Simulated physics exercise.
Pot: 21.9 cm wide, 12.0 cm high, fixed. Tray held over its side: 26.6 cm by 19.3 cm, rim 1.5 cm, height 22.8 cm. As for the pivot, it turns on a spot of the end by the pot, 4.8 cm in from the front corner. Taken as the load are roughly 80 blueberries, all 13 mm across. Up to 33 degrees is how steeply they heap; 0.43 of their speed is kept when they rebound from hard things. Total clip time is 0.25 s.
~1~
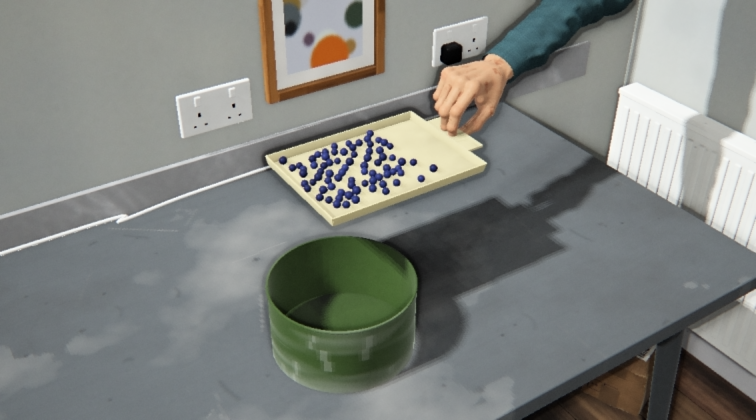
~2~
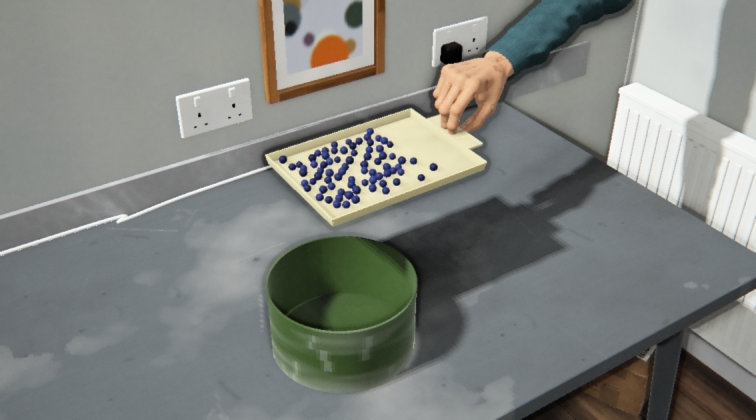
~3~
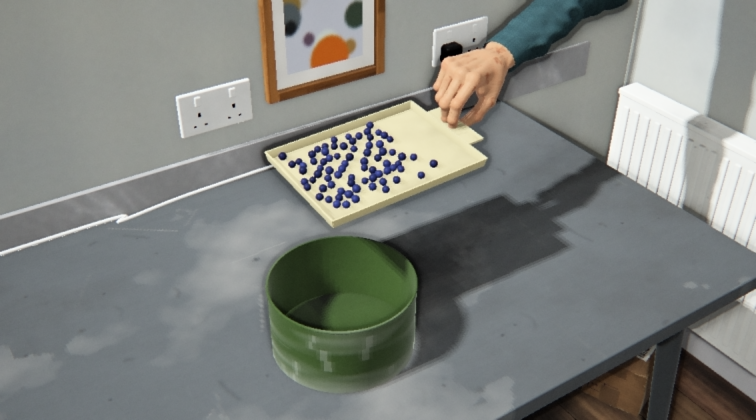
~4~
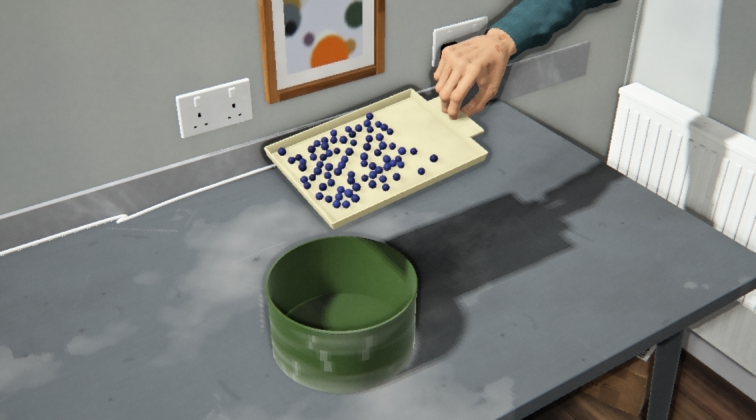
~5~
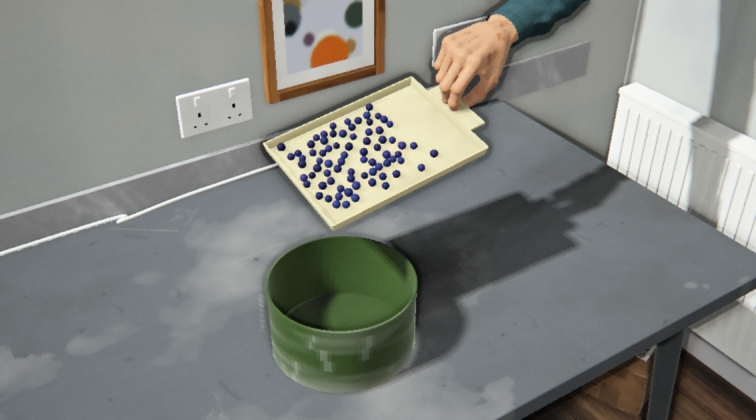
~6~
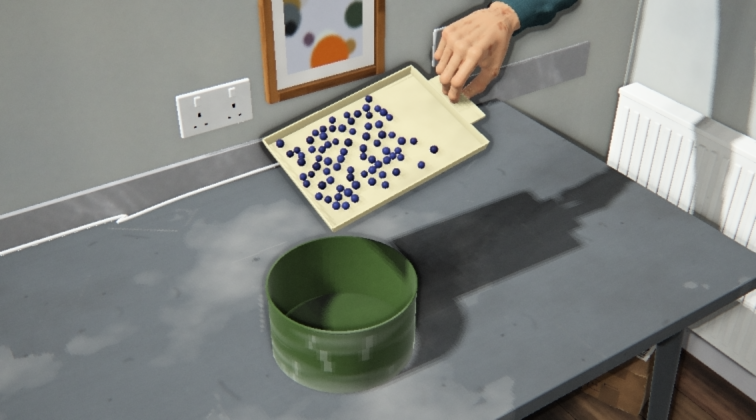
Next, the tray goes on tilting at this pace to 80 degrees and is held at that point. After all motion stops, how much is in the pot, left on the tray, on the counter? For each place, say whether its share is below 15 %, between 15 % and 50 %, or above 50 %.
Pot: Below 15 %; left on the tray: Above 50 %; counter: Below 15 %.
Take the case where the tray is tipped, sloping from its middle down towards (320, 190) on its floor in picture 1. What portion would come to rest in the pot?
Something like 5 per cent of the pieces.
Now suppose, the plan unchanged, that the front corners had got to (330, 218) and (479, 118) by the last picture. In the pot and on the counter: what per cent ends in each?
Split: Pot = 5, counter = 5.
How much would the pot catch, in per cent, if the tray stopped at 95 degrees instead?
It would be near 100 per cent.
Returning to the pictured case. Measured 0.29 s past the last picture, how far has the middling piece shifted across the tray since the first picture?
By then it sits near 6 cm from where it began.
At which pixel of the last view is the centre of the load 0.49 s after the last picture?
Around (342, 187).
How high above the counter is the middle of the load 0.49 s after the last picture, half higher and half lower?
Some 26 cm above the counter.
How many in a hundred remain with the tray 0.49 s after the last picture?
It comes to near 100 per cent.
Then, 0.29 s after the last picture, tilt 49 degrees; the tray holds 100 %, the pot 0 %.
Then, 0.49 s after the last picture, tilt 69 degrees; the tray holds 100 %, the pot 0 %.
Then, 0.81 s after the last picture, tilt 80 degrees; the tray holds 95 %, the pot 5 %.
In the end, pot 5 %, tray 95 %, counter 0 %.
